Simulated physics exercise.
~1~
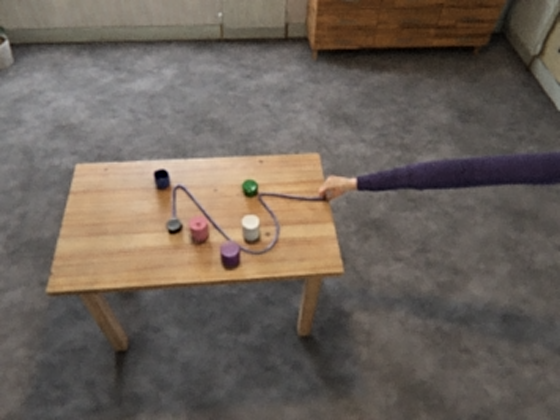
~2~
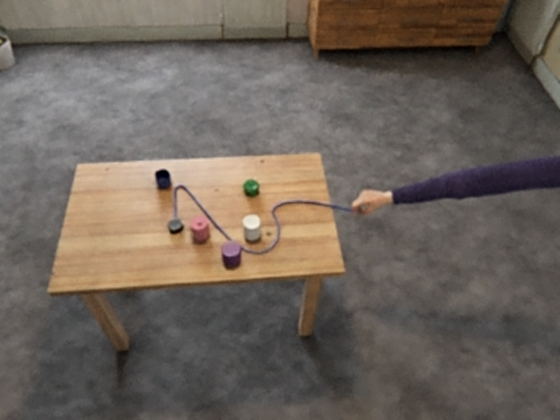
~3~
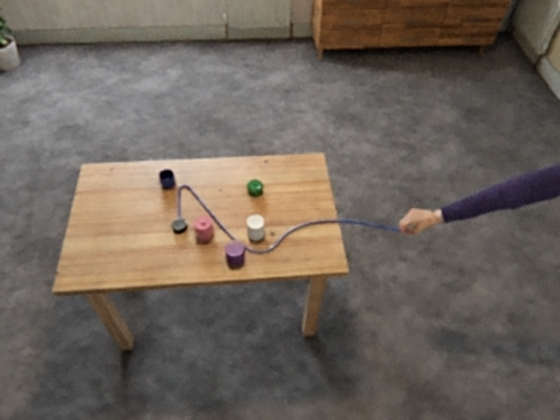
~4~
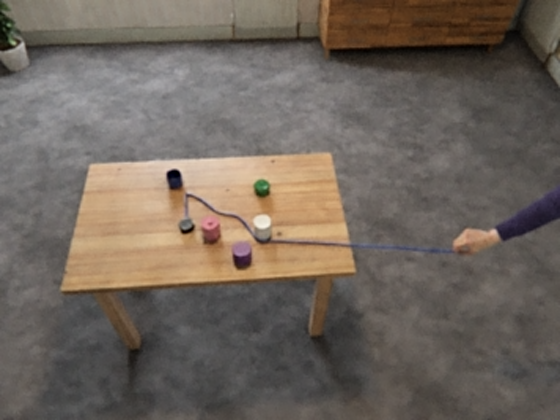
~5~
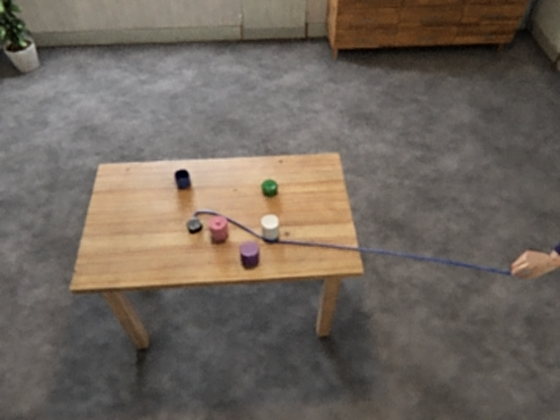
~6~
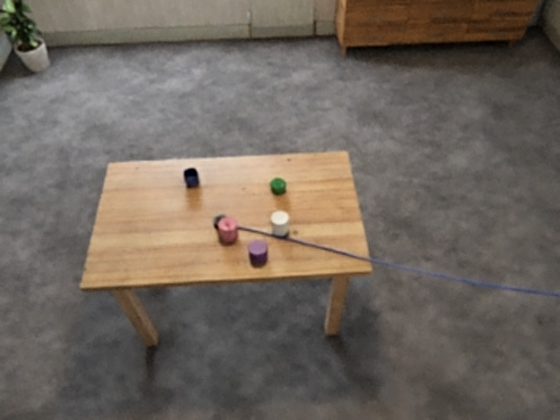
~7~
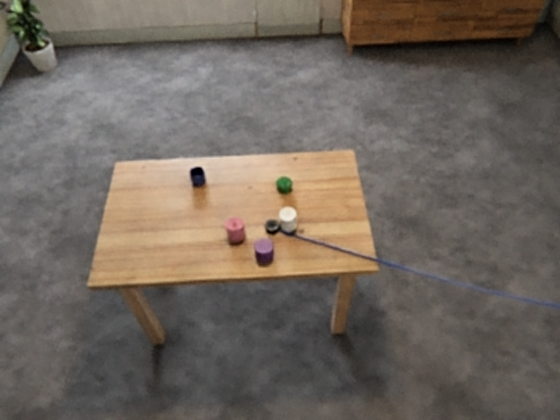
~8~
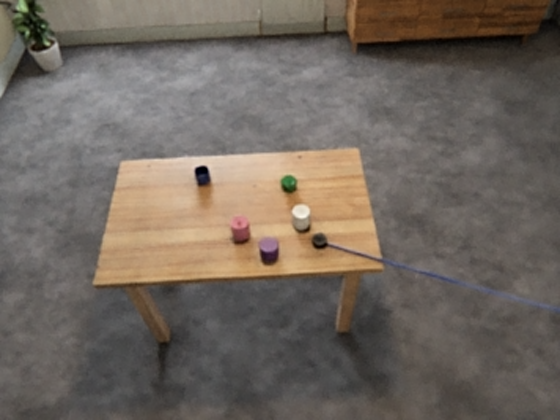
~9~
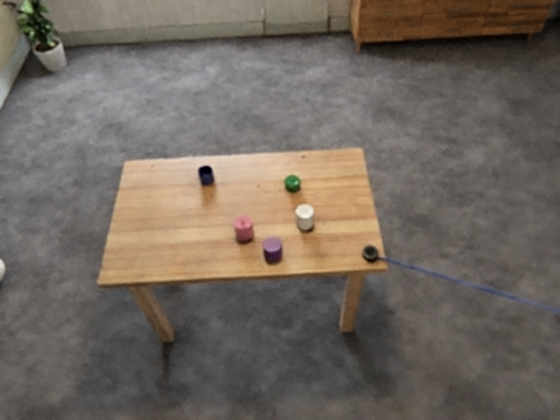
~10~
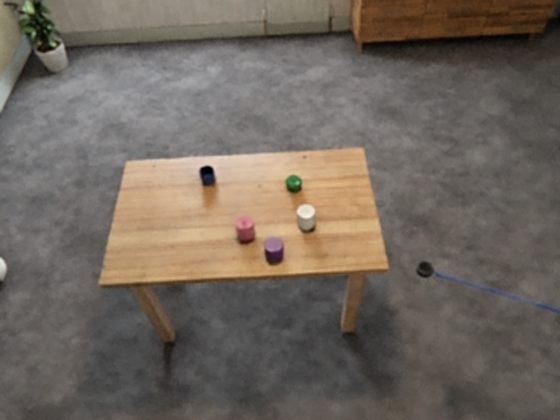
On a wooden table, a hand pulls a blue cord rightward, dragging a black puck past nudged white tub and off the edge.
